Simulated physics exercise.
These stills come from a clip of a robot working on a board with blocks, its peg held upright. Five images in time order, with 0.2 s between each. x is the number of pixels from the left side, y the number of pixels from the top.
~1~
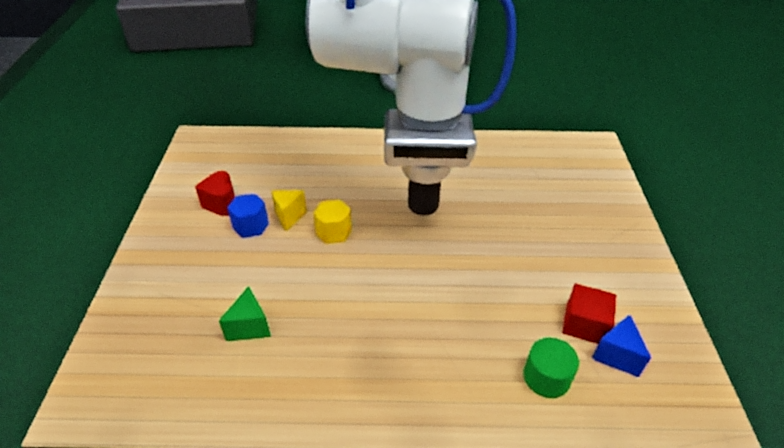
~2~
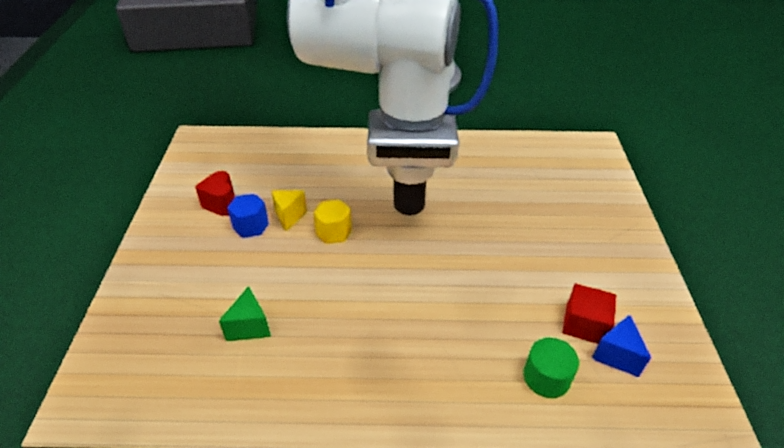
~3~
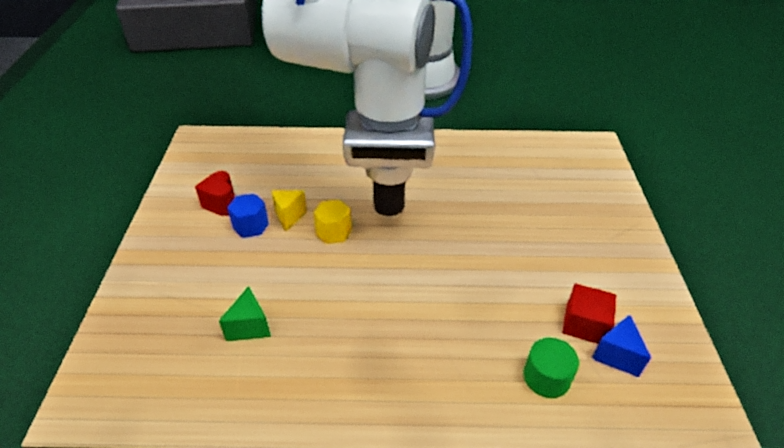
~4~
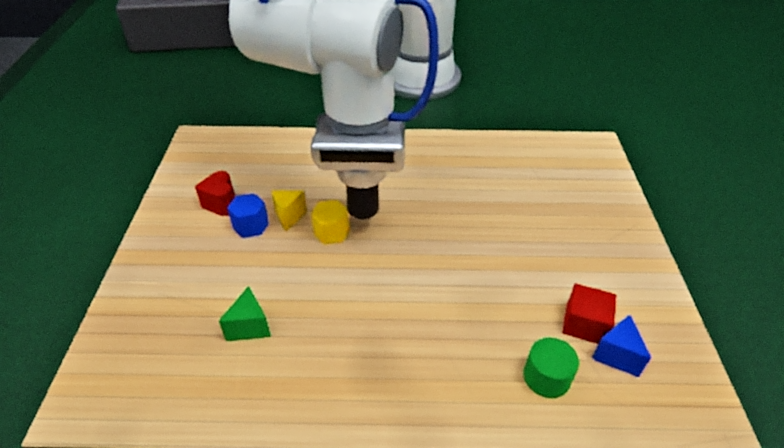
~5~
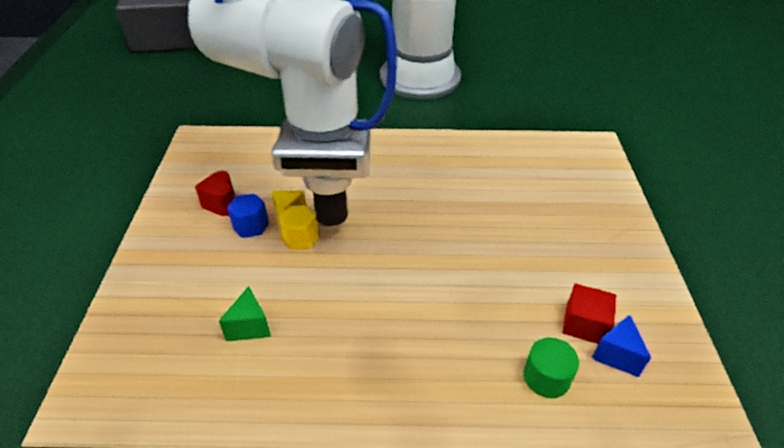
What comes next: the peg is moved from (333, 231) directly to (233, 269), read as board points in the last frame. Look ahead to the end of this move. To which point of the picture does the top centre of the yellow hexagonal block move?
The centre of its top face lies at (200, 235).
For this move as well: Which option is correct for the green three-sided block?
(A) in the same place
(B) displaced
The answer is A.
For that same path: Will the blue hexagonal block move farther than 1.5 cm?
Answer: No.
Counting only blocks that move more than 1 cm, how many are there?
Number moved: 1.
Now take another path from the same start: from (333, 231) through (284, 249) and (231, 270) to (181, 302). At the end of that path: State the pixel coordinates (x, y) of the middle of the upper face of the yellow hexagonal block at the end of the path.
The top centre is at (197, 234).
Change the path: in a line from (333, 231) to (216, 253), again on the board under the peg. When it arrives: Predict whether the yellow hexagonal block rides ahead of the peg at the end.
Carried ahead at the end.
On the path given first. One third of the way, peg (299, 228); yellow three-sided block (283, 197), turned 20° clockwise; yellow hexagonal block (263, 225), turned 35° clockwise.
Two thirds of the way, peg (264, 240); yellow three-sided block (283, 197), turned 20° clockwise; yellow hexagonal block (228, 232), turned 50° clockwise.
At the end, peg (228, 254); green three-sided block unmoved; blue hexagonal block unmoved; yellow three-sided block (283, 197), turned 20° clockwise; yellow hexagonal block (200, 235), turned 75° clockwise.
